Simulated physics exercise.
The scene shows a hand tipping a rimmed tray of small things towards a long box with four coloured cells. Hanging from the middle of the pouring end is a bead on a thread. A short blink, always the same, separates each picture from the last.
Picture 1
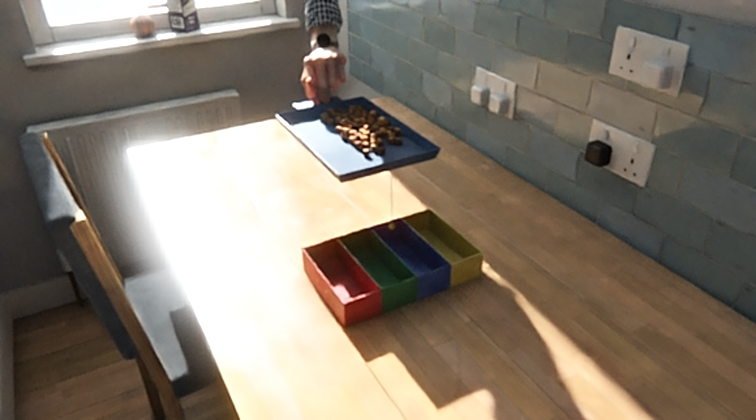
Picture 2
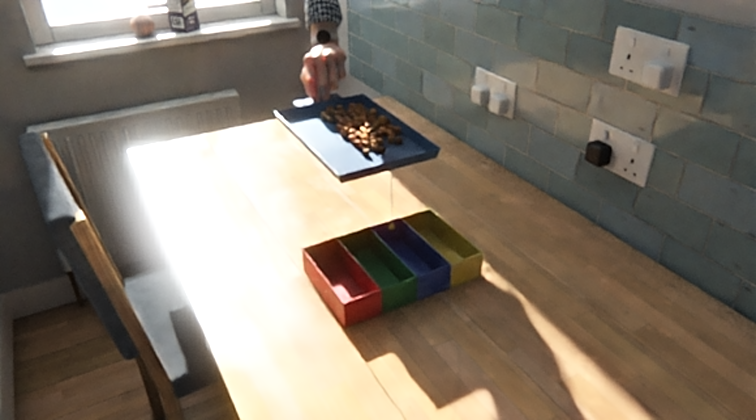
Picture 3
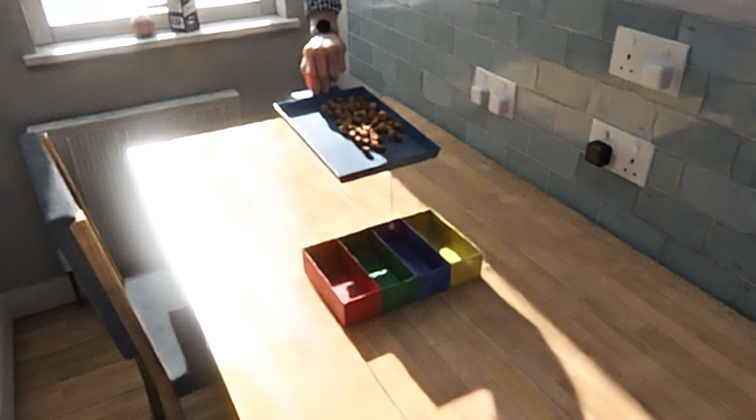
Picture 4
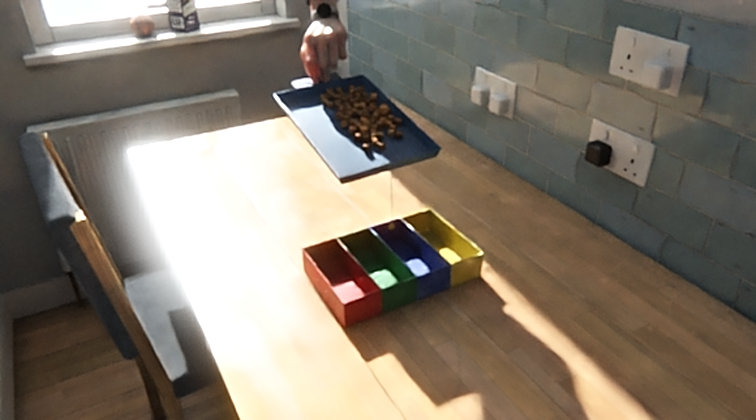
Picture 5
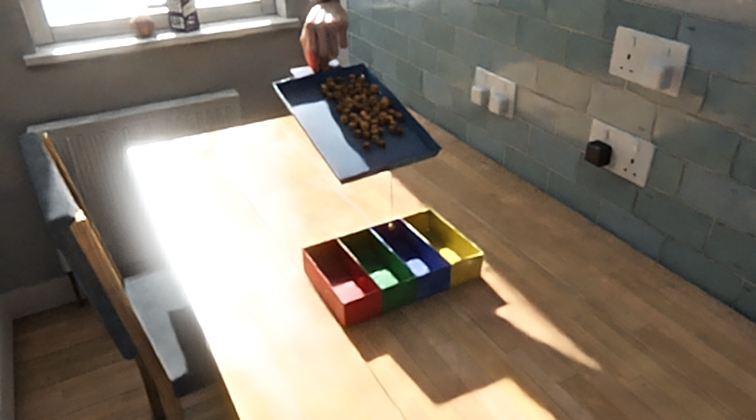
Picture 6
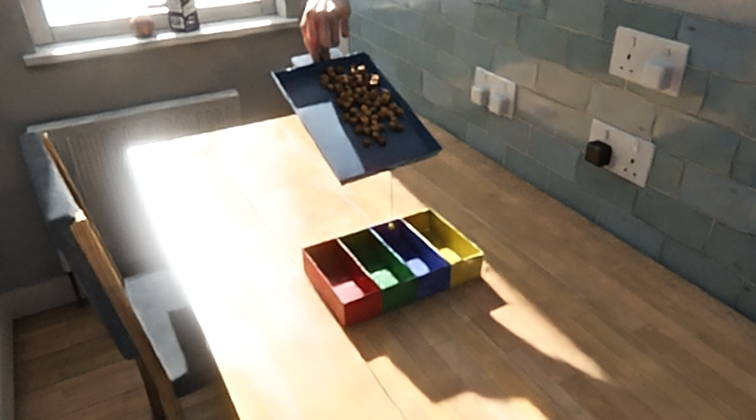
A hand steadily tilts a blue tray of small brown pieces above a four-coloured box.
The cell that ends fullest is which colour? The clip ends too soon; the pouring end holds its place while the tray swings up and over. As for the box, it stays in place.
It is the green cell.
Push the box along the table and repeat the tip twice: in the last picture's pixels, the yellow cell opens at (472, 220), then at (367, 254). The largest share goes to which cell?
First the red one, then the cell in yellow.
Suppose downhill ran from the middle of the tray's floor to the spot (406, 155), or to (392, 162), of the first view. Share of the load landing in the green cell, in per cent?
Respectively 0 and 10 in a hundred.
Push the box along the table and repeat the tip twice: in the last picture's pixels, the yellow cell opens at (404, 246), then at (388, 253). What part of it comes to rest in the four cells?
The first yields 80 per cent and the second 70 per cent.
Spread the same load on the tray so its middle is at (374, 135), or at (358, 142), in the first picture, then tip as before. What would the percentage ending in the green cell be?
Shares in turn: 30 % and 40 %.
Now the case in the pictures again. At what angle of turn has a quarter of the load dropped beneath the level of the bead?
It sits at roughly 95°.
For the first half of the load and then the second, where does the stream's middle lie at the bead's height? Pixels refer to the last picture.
I'd place the first part at (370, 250) and the rest at (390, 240).
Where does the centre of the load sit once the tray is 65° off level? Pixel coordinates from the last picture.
In the last view, the load is centred close to (387, 154).
Soon after the last picture, tray tipped steeply; nearly all on the tray; a small part falling or outside the box.
A little later, tray tipped past a quarter turn; about half on the tray; about a quarter in the green cell; a small part in the red cell; a stray few in the blue cell; a stray few in the yellow cell; a small part falling or outside the box.
Later still, tray tipped past a quarter turn; about a third in the green cell; about a quarter in the blue cell; about a quarter in the red cell; a small part in the yellow cell; a small part falling or outside the box.
At rest, tray tipped past a quarter turn; about a third in the green cell; about a quarter in the blue cell; about a quarter in the red cell; a small part in the yellow cell; a small part outside the box.
